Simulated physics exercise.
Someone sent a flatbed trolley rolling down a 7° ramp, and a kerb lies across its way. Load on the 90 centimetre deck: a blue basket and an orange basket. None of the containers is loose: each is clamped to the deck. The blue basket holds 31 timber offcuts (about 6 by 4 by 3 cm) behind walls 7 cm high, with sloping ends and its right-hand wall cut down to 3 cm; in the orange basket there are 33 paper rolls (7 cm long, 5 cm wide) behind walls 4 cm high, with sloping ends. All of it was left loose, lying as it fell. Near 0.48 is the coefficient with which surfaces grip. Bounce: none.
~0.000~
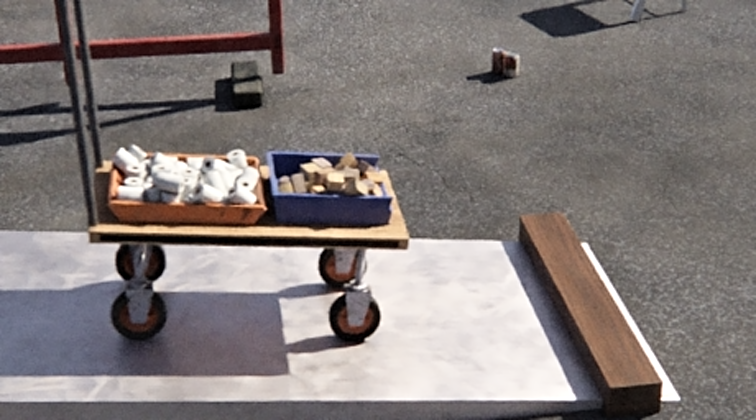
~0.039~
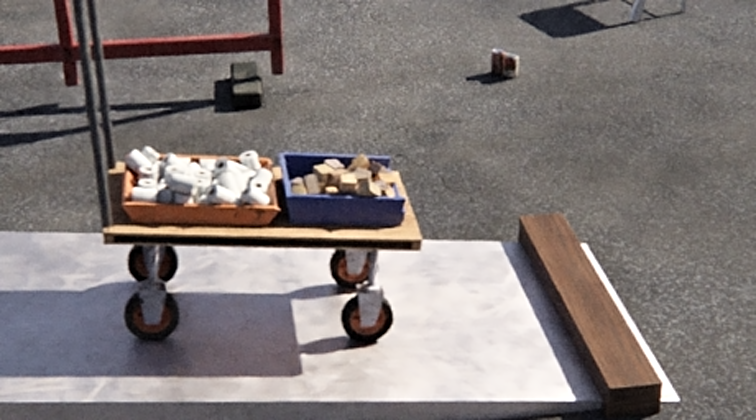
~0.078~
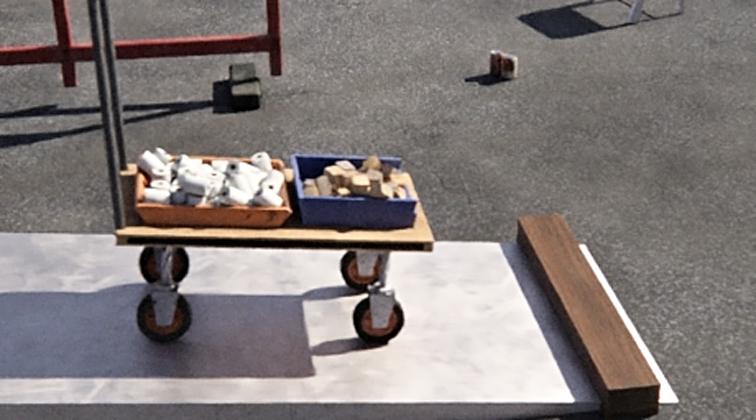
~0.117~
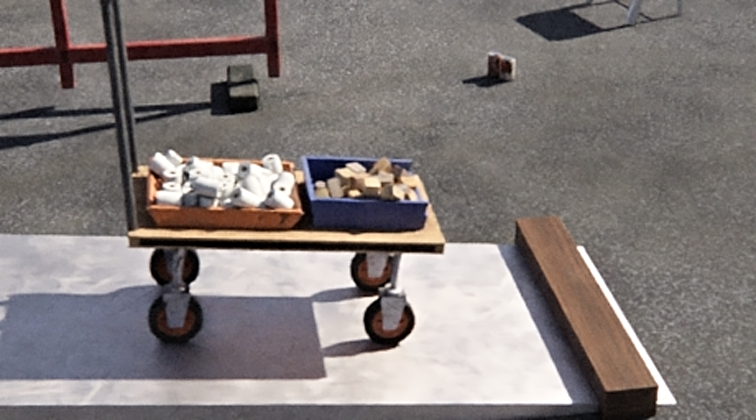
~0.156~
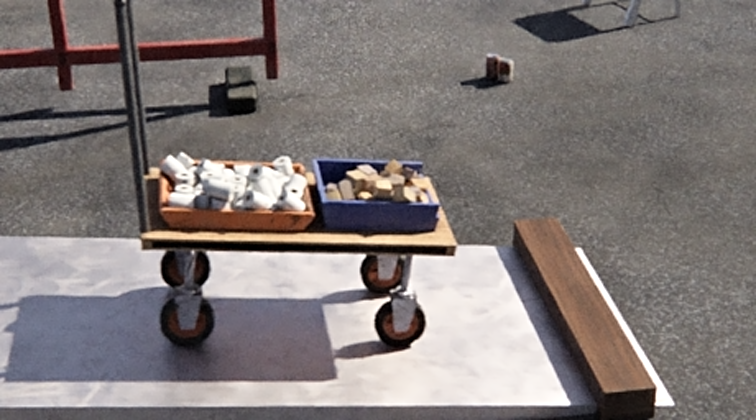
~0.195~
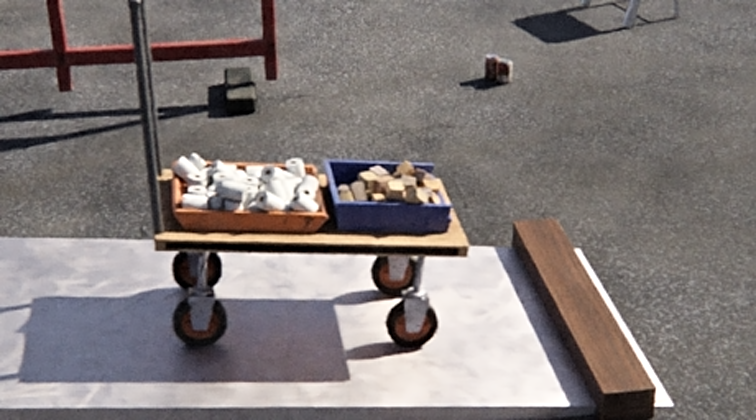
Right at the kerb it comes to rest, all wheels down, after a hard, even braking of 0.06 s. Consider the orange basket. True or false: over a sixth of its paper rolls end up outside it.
False.
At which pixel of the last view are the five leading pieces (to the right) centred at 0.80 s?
Their mean place is roughly (573, 195) in the last picture.
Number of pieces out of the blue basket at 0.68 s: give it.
The blue basket is at around 0.
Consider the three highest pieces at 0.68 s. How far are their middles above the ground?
On average roughly 58 centimetres up.
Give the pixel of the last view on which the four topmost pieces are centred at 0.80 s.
They are centred near pixel (402, 186).
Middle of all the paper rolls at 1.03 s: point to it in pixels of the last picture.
Middle approx. (405, 196).
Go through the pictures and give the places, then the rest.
In the first picture (we follow the rim corner now nearest the camera), orange basket at (112, 202); blue basket at (278, 194); 62 cm still to roll; nothing out yet.
In the second picture, orange basket at (126, 203); blue basket at (291, 195); 58 cm still to roll.
In the third picture, orange basket at (139, 205); blue basket at (303, 197); 54 cm still to roll.
In the fourth picture, orange basket at (151, 207); blue basket at (315, 199); 50 cm still to roll.
In the fifth picture, orange basket at (163, 209); blue basket at (327, 201); 46 cm still to roll.
In the sixth picture, orange basket at (177, 210); blue basket at (340, 202); 42 cm still to roll; nothing out yet.
After 0.58 s, the brake bites.
After 0.68 s, 0 of 31 out of the blue basket and 0 of 33 out of the orange basket.
After 0.80 s, 0 of 31 out of the blue basket and 2 of 33 out of the orange basket.
After 1.03 s, 2 of 31 out of the blue basket and 2 of 33 out of the orange basket.
When it is over (at 1.54 s), 4 of 31 out of the blue basket and 2 of 33 out of the orange basket. Asked share, 2 of 33, 6 per cent.
